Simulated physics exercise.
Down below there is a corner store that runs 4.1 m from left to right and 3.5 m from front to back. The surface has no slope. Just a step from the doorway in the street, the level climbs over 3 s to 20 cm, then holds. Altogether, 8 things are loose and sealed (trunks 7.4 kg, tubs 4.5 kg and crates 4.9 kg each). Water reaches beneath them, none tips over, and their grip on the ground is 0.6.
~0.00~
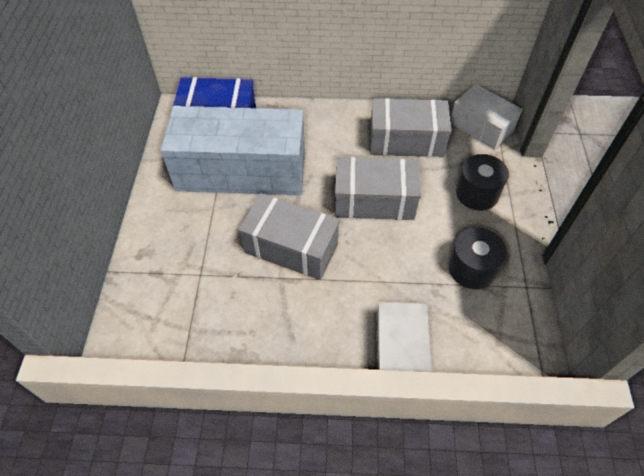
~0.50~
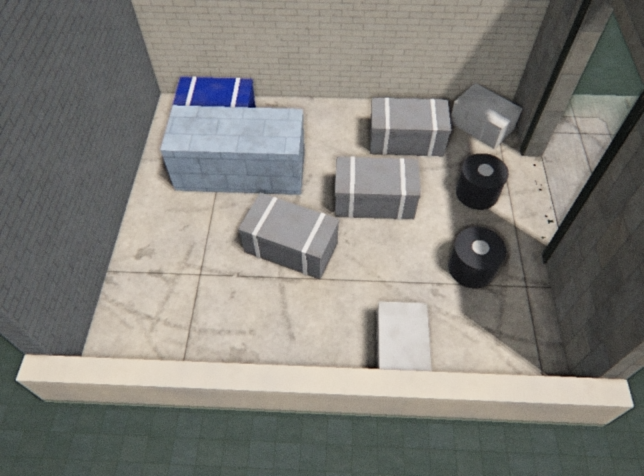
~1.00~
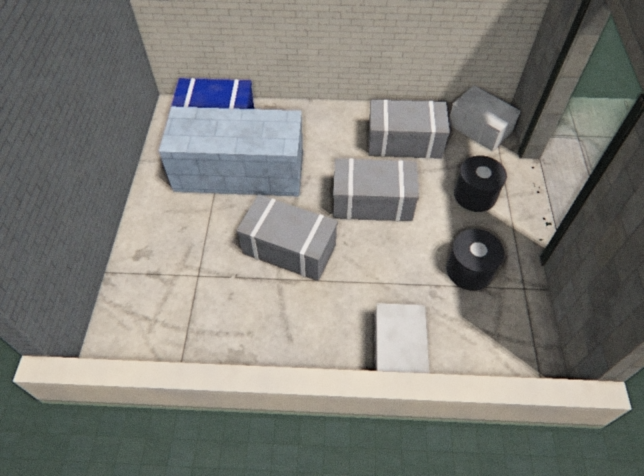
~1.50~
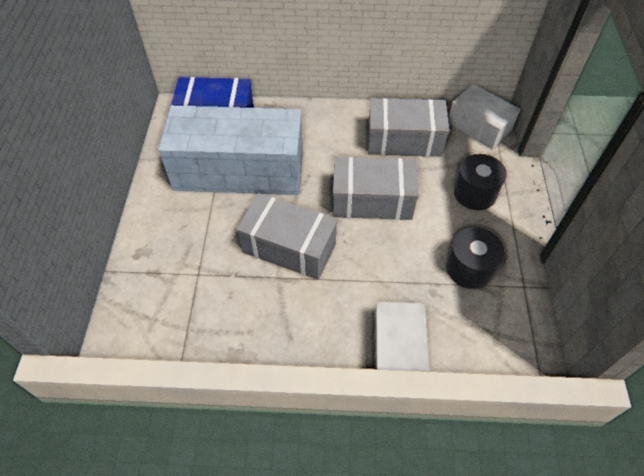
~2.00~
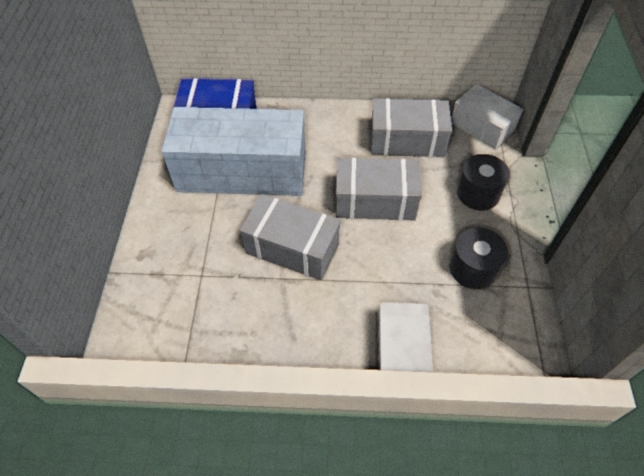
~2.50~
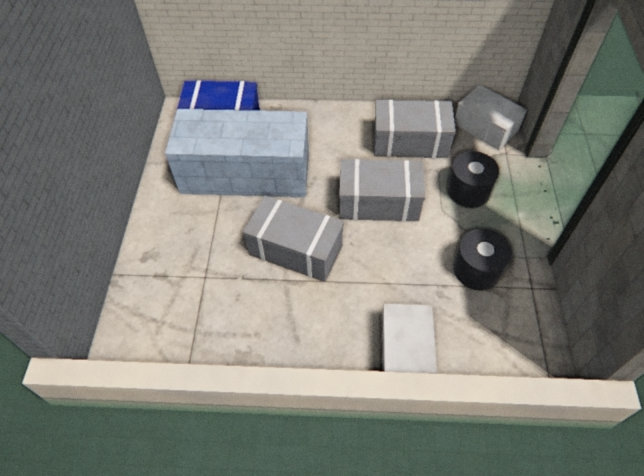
Corner store with grey and blue crates, green water covering the street, then creeping through the right-hand doorway, one black tub shifting slightly.
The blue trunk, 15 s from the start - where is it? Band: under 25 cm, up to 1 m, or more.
A short distance off, no more than 1 m.
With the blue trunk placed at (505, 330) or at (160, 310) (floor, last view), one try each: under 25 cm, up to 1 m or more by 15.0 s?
The first time it wanders a bit, the second time it wanders a bit.
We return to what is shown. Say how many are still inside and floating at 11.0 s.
The count is 8.
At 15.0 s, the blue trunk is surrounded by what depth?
Depth: About 17 cm.
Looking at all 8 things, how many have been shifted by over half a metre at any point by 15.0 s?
6.
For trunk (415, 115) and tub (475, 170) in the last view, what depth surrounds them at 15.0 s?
About 17 and 16 cm.
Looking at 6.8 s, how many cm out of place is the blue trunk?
40 cm or so by then.
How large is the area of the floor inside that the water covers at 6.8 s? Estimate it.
About 13 m2 is covered.
After 3.5 s the blue trunk is near (218, 95), 0.0 m from its start, aground; 1 afloat.
After 6.8 s the blue trunk is near (180, 105), 0.4 m from its start, afloat; 6 afloat.
After 11.0 s the blue trunk is near (179, 101), 0.4 m from its start, afloat; 8 afloat.
After 15.0 s the blue trunk is near (178, 98), 0.4 m from its start, afloat; 8 afloat.
